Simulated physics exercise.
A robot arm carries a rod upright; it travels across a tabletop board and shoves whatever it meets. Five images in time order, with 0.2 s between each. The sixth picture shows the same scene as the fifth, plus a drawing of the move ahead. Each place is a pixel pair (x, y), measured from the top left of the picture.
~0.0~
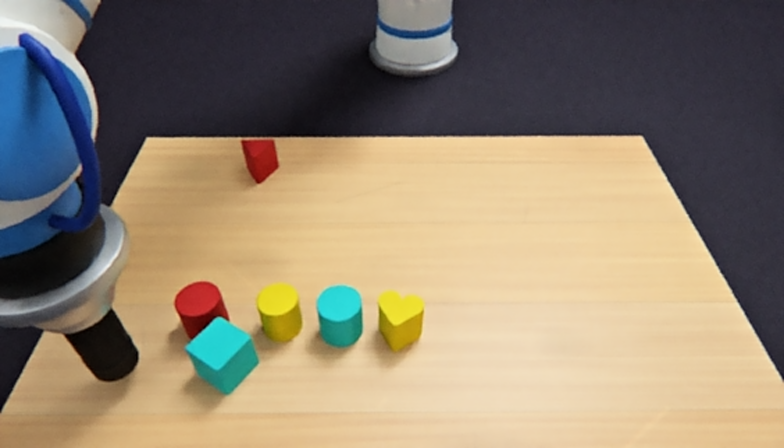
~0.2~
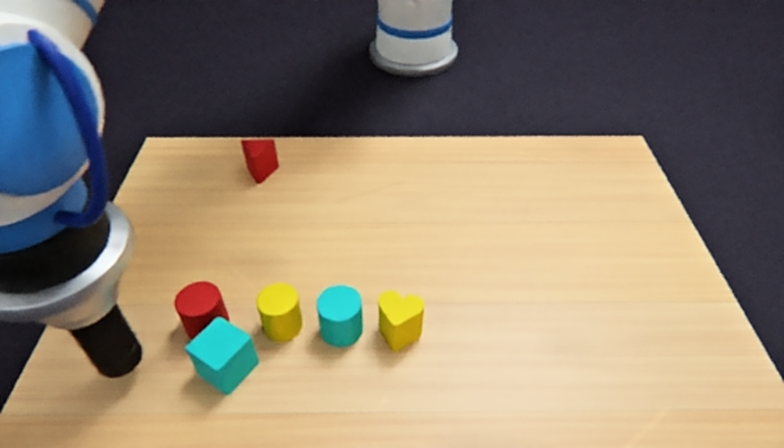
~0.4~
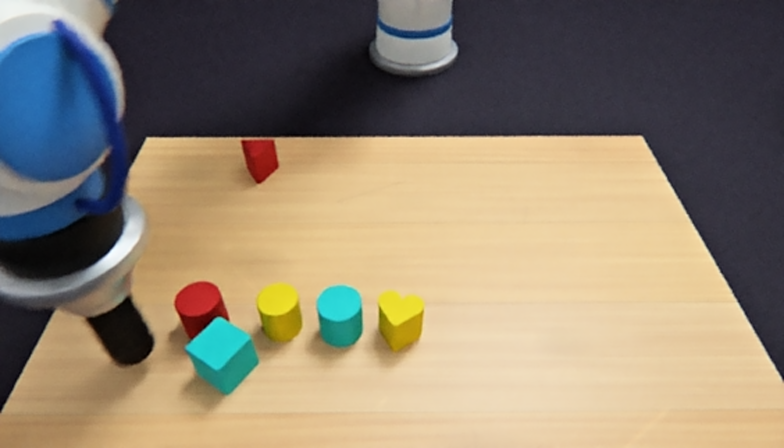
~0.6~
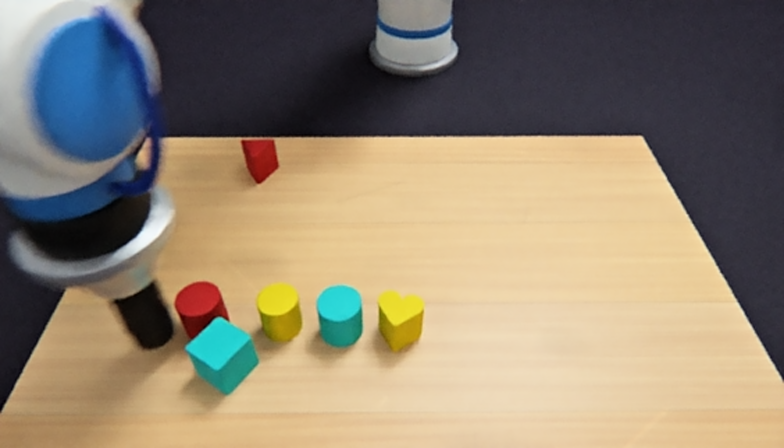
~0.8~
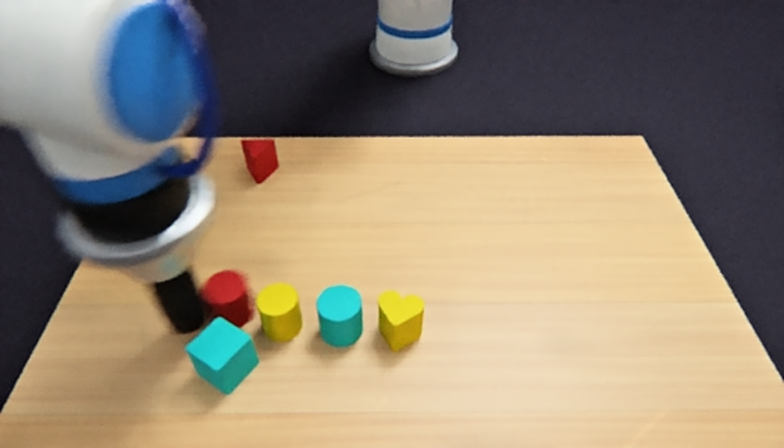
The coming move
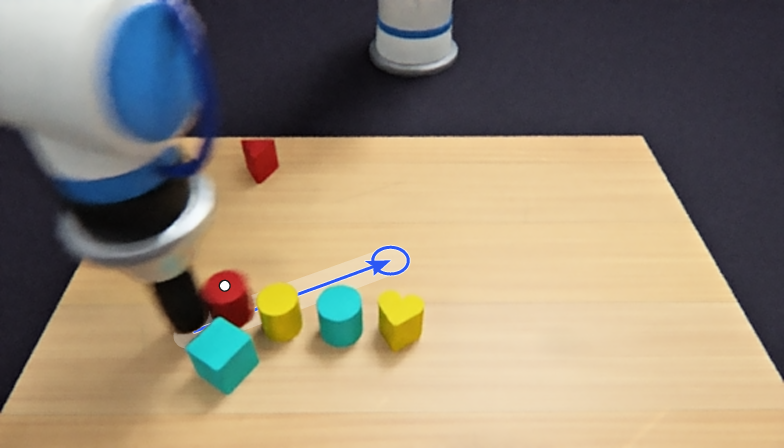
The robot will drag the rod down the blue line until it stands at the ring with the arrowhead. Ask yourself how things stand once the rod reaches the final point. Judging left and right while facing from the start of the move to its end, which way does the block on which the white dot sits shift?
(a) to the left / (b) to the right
It's a.
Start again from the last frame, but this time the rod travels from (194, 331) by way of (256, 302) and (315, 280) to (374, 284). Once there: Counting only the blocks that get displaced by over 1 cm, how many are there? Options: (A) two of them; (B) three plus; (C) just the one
Choice C: Just the one.
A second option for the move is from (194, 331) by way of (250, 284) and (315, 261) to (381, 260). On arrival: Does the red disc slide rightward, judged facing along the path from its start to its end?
Final answer: Yes.
The drawn path runs in a line from (194, 331) to (391, 260); the dot is on the red disc.
The first path, step by step. One third of the way, rod at (262, 293); red disc at (290, 255); yellow disc at (287, 299).
Two thirds of the way, rod at (329, 269); red disc at (331, 227); yellow disc at (297, 299).
At the end, rod at (391, 247); turquoise square block not moved; red disc at (338, 221); yellow disc at (297, 299).
